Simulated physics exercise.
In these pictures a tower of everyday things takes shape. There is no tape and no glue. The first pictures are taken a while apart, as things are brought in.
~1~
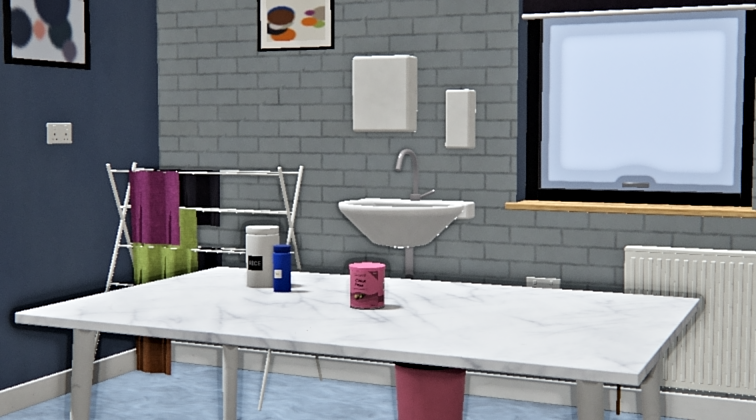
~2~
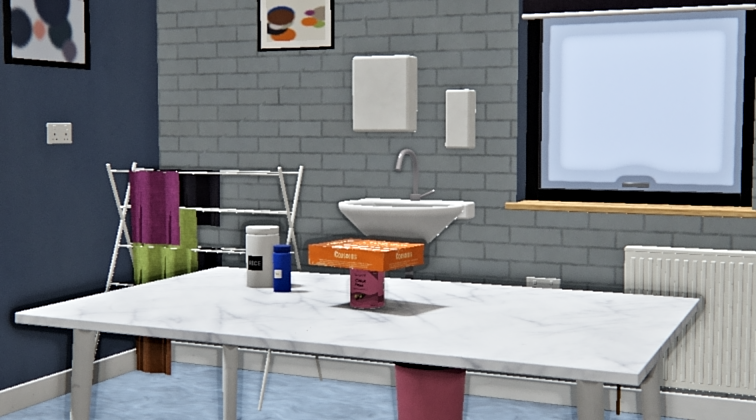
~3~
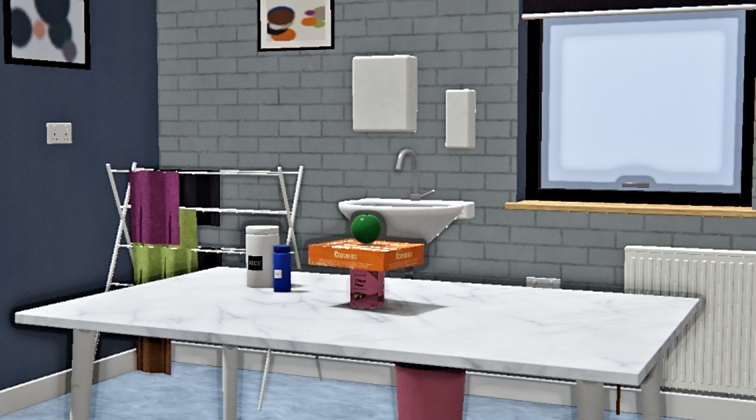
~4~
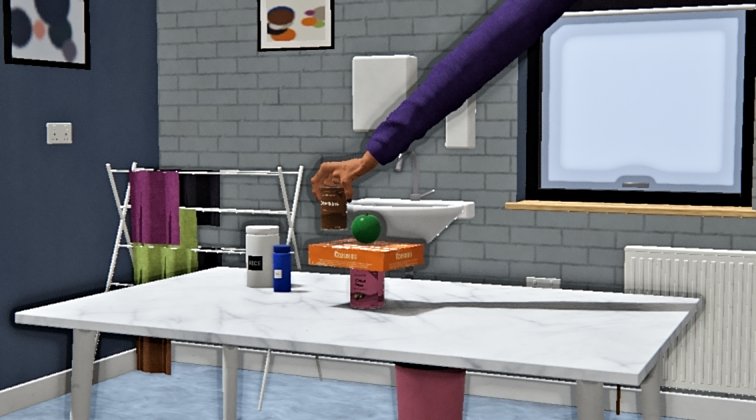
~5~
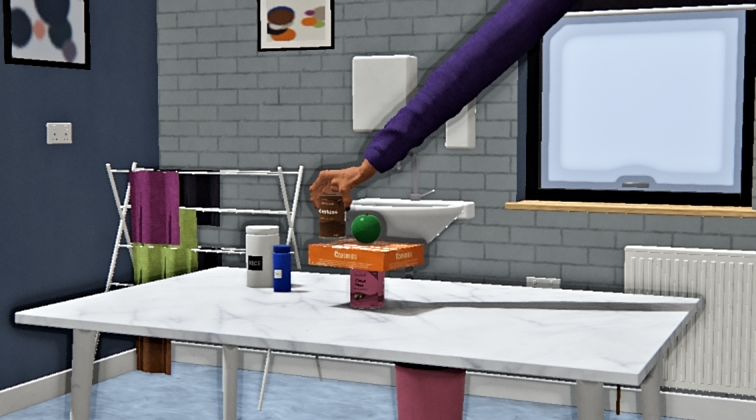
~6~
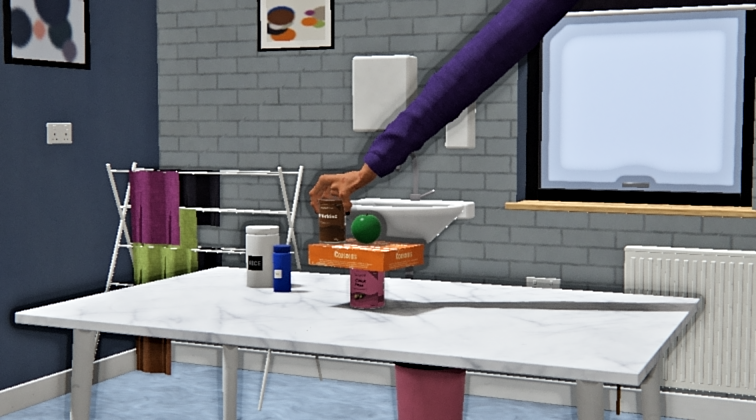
On a white marble table, an orange packet and then a green apple appeared on top of a pink tin, and a purple-sleeved arm lowered a brown tin onto the packet, left of the apple.
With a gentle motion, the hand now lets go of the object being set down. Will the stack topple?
The pile rests steadily.
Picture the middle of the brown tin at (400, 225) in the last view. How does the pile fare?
In the end the pile does not fall.
Then, 0.40 s past the last view, nothing moves.
Then, 1.20 s past the last view, brown tin resting near (332, 222).
Finally, all 6 still in place. Final places as the last picture's camera would see them, brown tin near (332, 221). The pile keeps its balance.
